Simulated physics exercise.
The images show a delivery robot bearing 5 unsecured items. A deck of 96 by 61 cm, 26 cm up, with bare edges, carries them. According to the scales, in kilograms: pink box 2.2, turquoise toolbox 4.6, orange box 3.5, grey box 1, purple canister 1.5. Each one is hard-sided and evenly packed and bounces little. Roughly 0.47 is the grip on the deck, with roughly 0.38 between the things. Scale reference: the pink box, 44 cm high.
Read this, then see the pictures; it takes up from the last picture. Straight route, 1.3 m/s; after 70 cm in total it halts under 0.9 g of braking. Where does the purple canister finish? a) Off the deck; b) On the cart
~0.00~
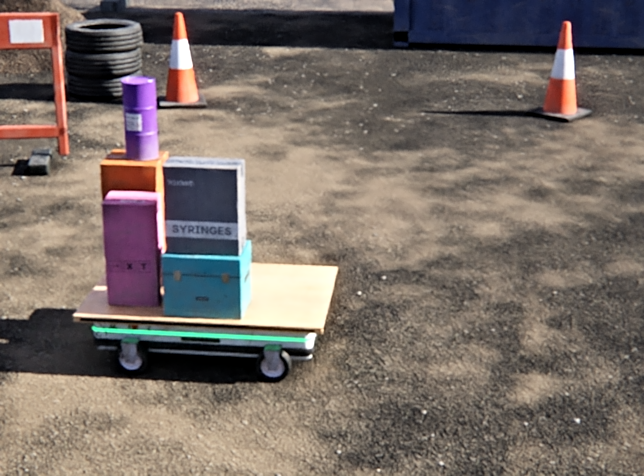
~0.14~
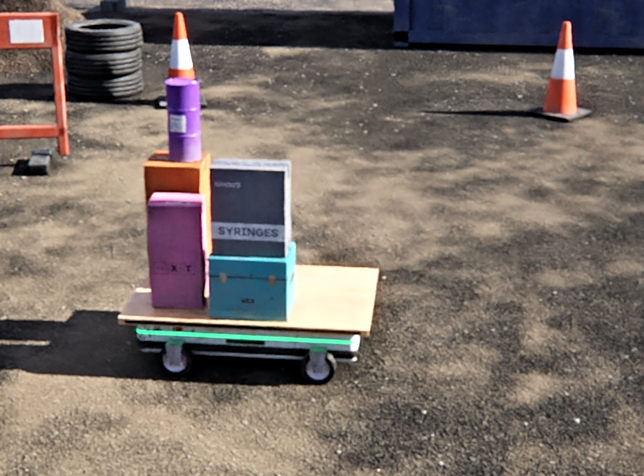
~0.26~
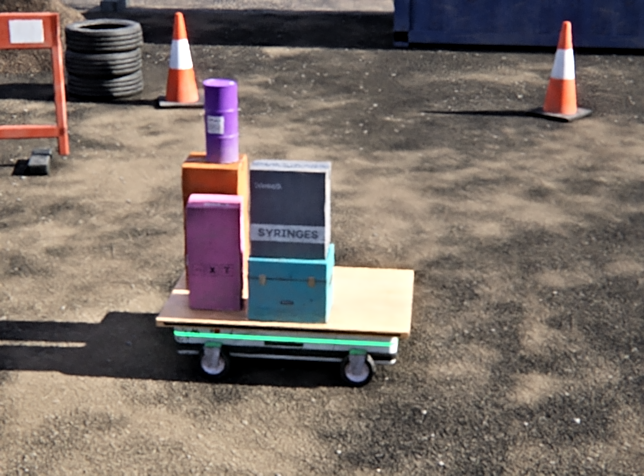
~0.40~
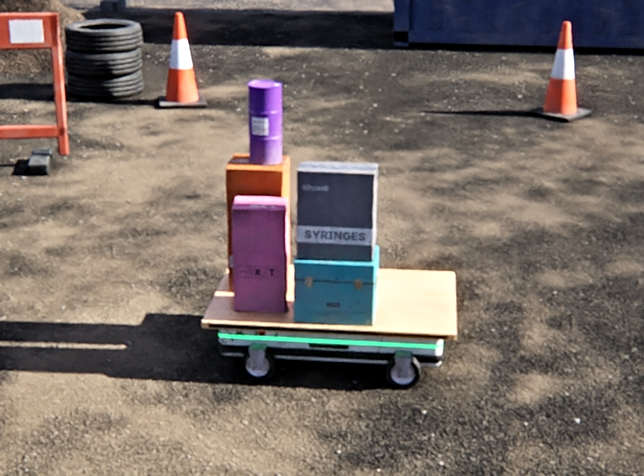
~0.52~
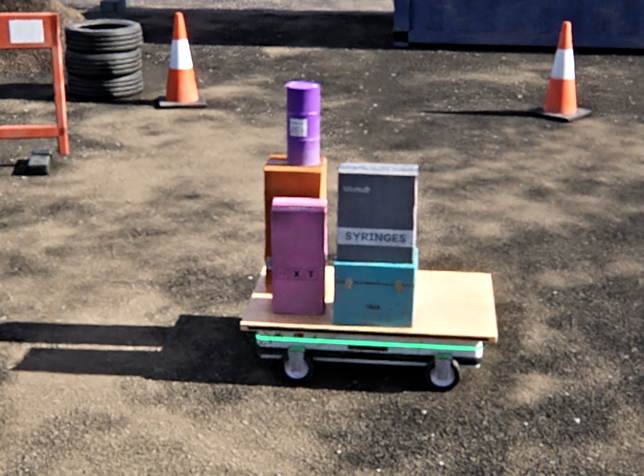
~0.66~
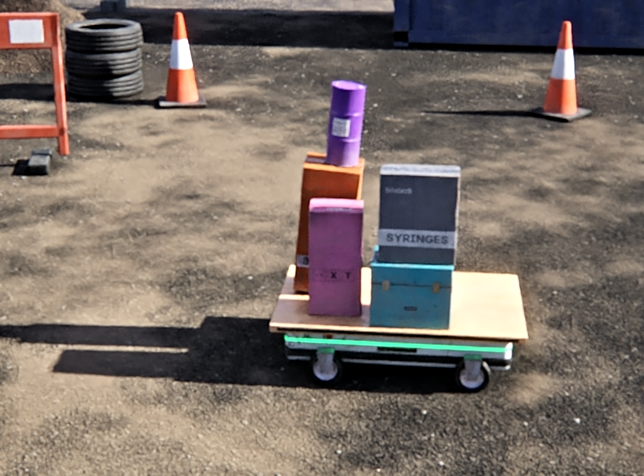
a.
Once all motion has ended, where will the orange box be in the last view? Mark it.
At about (418, 264).
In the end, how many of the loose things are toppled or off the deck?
It comes to 2.
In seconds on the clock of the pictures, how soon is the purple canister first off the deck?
1.3 s or so.
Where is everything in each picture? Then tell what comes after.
In the first frame, 0 cm covered; purple canister (140, 119); pink box (134, 249).
In the second frame, 18 cm covered; grey box (251, 208).
In the third frame, 34 cm covered; pink box (216, 252); turquoise toolbox (291, 281).
In the fourth frame, 52 cm covered; grey box (337, 211).
In the fifth frame, 68 cm covered; pink box (299, 256); turquoise toolbox (376, 285).
In the sixth frame, 79 cm covered; purple canister (345, 124) 5° off upright.
After 0.76 s, 80 cm covered, stopped; purple canister 13° off upright near (373, 126); orange box 13° off upright; grey box moved 12 cm.
After 1.06 s, 80 cm covered, stopped; purple canister 45° off upright near (460, 162); orange box 45° off upright; grey box moved 16 cm.
After 1.36 s, 80 cm covered, stopped; purple canister now off the deck; orange box on its side; grey box moved 16 cm.
In the end (1.7 s), off the deck, purple canister; toppled on the cart, orange box; not toppled but over 10 cm from the start, grey box; the other 2 under 10 cm from the start.
